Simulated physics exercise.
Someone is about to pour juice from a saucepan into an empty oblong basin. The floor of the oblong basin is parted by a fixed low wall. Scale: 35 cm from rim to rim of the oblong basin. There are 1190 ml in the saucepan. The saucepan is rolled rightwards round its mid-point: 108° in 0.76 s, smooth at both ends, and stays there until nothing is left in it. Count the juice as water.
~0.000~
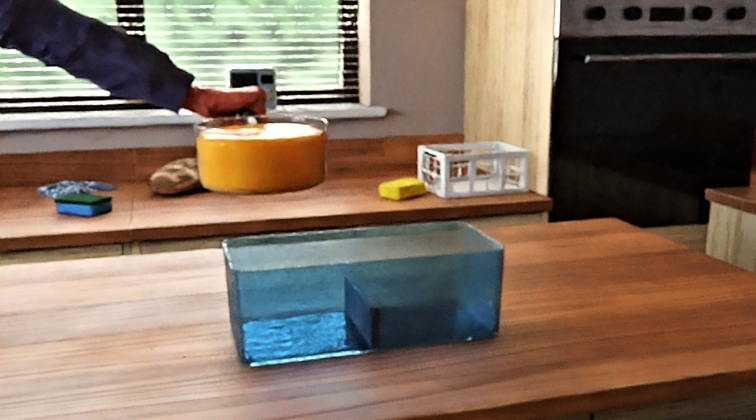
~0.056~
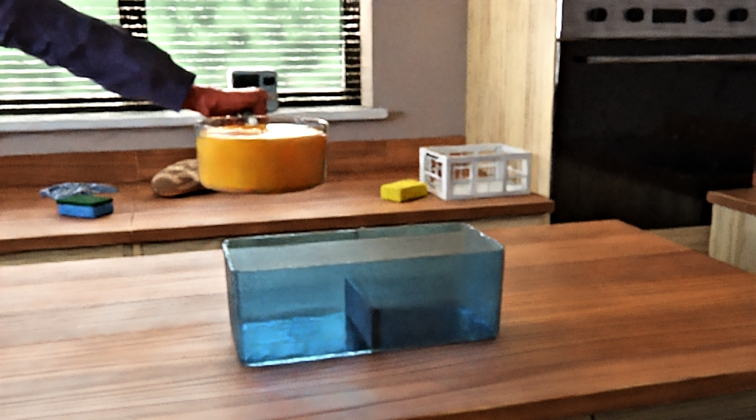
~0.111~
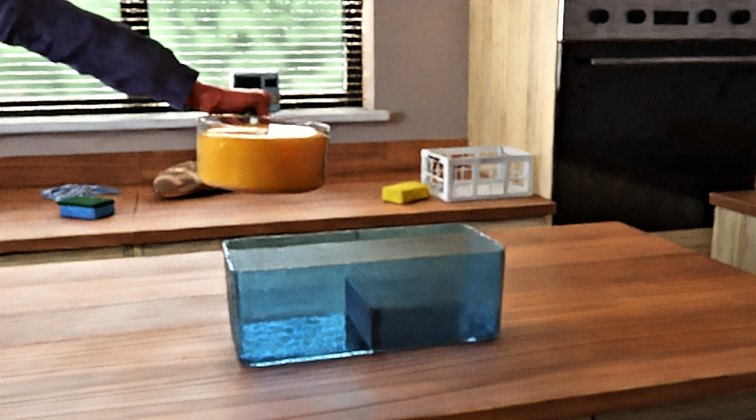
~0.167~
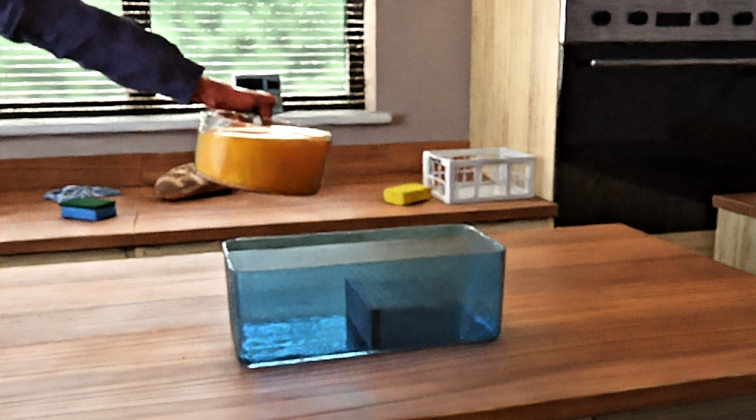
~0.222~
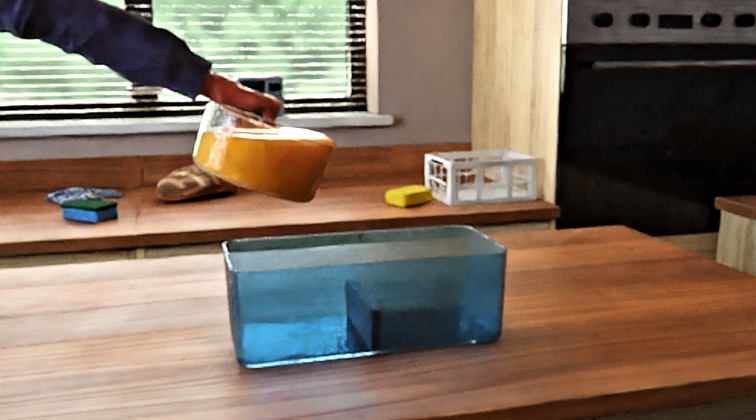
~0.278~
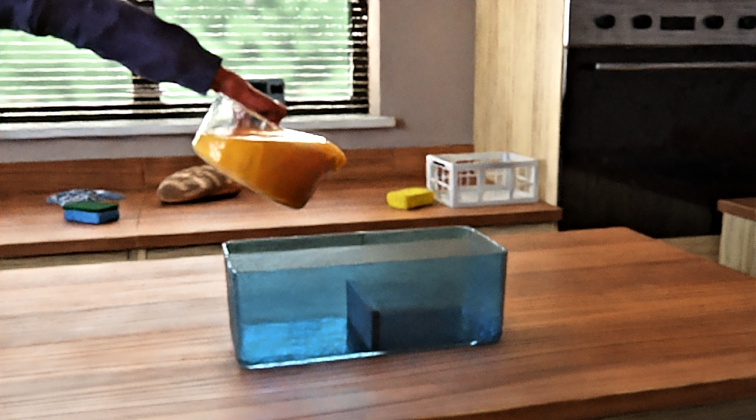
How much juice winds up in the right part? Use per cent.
About 58 per cent.
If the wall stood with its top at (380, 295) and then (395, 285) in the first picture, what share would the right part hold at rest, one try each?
First 35, then 10 per cent.
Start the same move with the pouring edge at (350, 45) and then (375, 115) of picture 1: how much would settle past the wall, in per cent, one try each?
In turn about 85 and 90 per cent.
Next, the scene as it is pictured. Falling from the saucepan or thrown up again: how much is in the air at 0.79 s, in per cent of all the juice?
Near 7 in a hundred.
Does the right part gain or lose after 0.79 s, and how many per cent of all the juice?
It goes up by about 2.
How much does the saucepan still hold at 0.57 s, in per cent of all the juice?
About 22 per cent.
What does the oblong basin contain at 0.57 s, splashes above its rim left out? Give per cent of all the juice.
Near 44 in a hundred.
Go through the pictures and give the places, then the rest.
The first picture shows tilt 0°; pouring edge (325, 122); surface from (198, 134) to (323, 129); the oblong basin's rim runs from (228, 257) to (484, 236); the wall's top is at (361, 291).
The second picture shows tilt 1°; pouring edge (326, 124); surface from (198, 134) to (323, 131).
The third picture shows tilt 6°; pouring edge (328, 129); surface from (199, 133) to (324, 132).
The fourth picture shows tilt 12°; pouring edge (330, 136); surface from (201, 133) to (327, 134).
The fifth picture shows tilt 21°; pouring edge (332, 147); surface from (202, 134) to (329, 141); 2 per cent is over the edge.
The sixth picture shows tilt 32°; pouring edge (331, 160); surface from (199, 134) to (322, 150); 7 per cent is over the edge.
By 0.57 s the tilt is 93° and 23 per cent is still to pour, 4 is left of the wall and 39 right of it.
By 0.79 s the tilt is 108° and 4 per cent is still to pour, 33 is left of the wall and 55 right of it.
By 1.01 s the tilt is 108° and 0 per cent is still to pour, 40 is left of the wall and 57 right of it.
By 1.26 s the tilt is 108° and 0 per cent is still to pour, 41 is left of the wall and 58 right of it.
At rest 41 per cent lies left of the wall, 58 right of it and 1 outside.
